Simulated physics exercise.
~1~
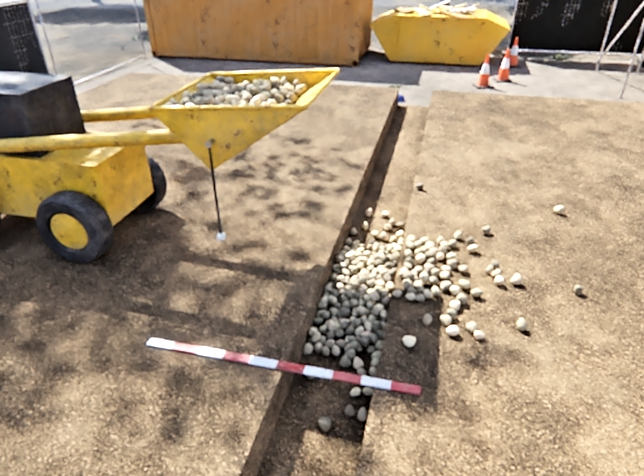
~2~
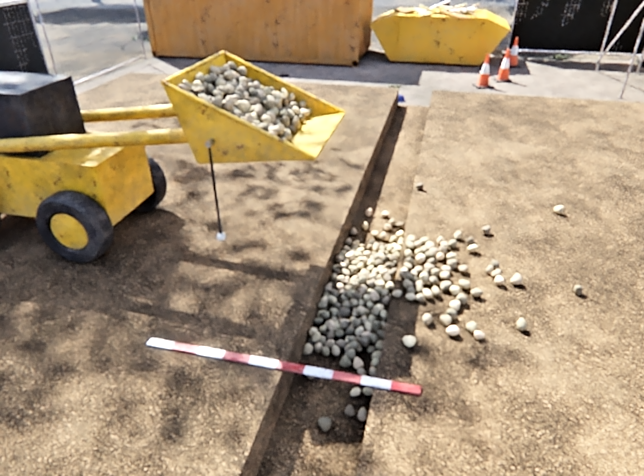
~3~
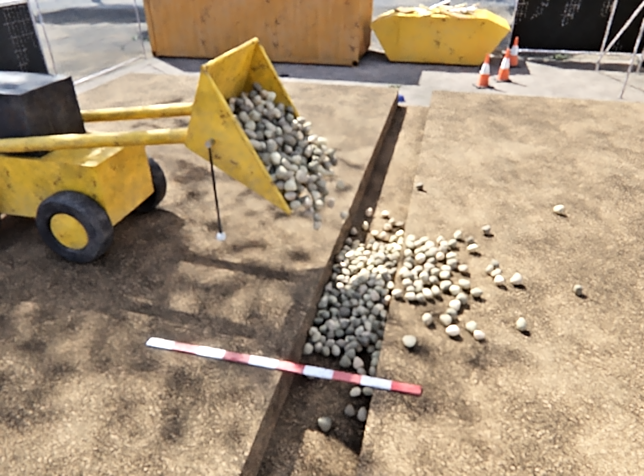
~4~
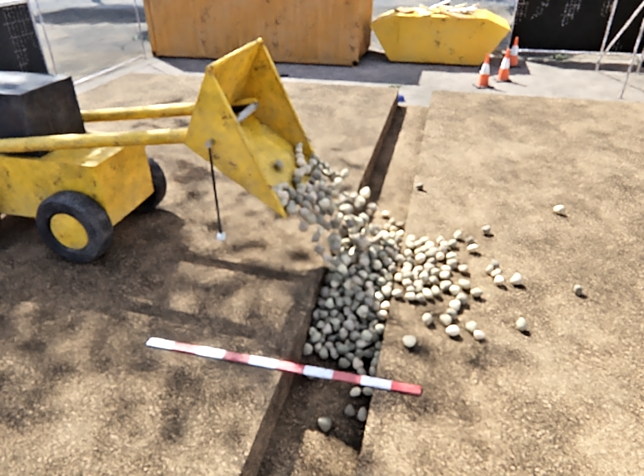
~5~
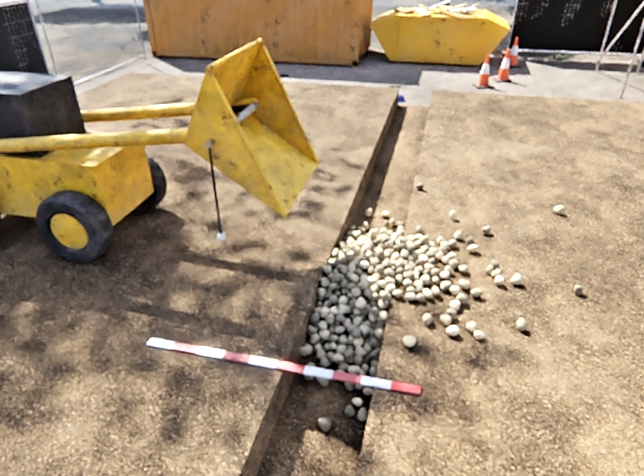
A sandy, sunlit yard is seen from the side and slightly above, with an orange container, a yellow skip and traffic cones at the back. On the left stands a small yellow loader, its raised bucket full of pale round stones, while a similar heap lies in and beyond a narrow trench near a red and white striped pole. The bucket tips forward to the right, and the stones slide towards its lip. They pour out in a stream into the trench. Finally the bucket hangs tilted and empty, and the trench holds a fuller pile, with scattered stones still lying beyond it.
